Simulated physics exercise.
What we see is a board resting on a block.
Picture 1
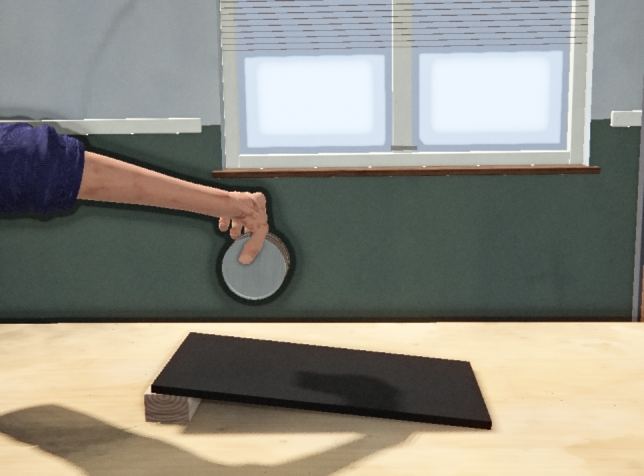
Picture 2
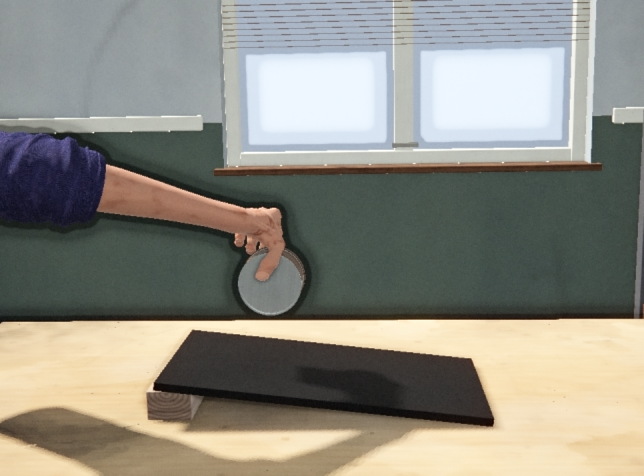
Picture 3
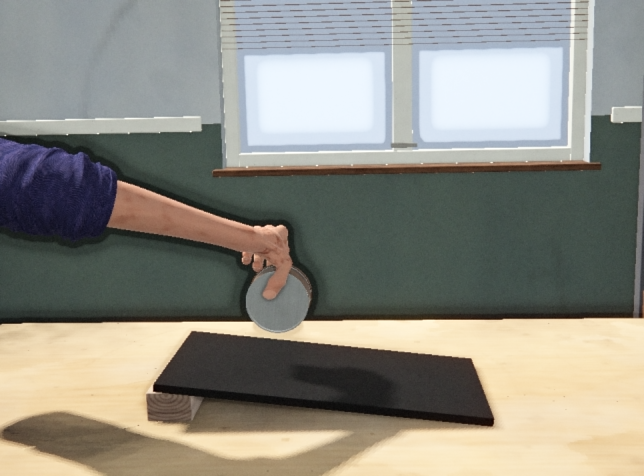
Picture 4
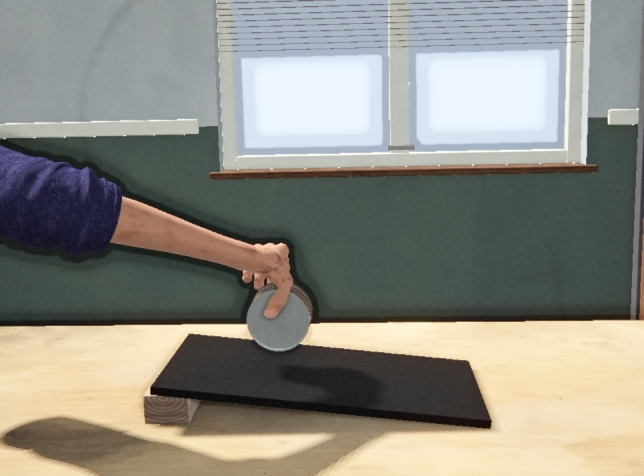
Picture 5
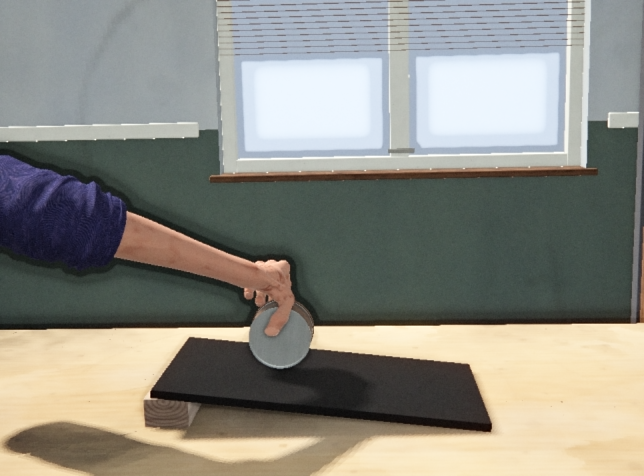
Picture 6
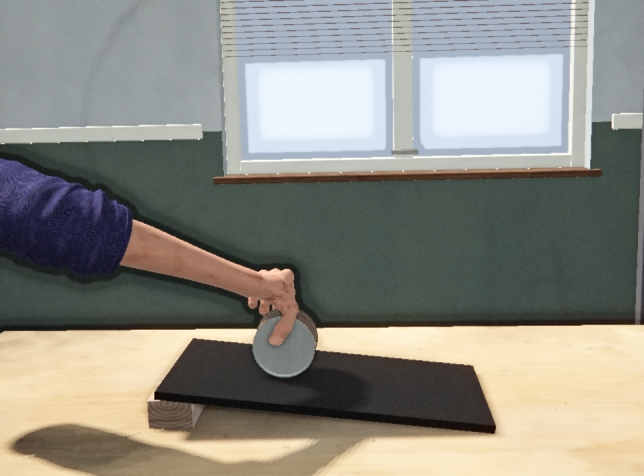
A hand lowering a round object down and slightly right onto a sloping black board propped on a wooden block.
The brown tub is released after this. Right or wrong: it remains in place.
Wrong, it moves down.
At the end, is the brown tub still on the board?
In the end it goes over the edge.
Then, 1.30 s on from there, brown tub now off the board.
Then, 2.10 s on from there, things are still on the move.
In the end, off the board, brown tub. The brown tub goes downhill.
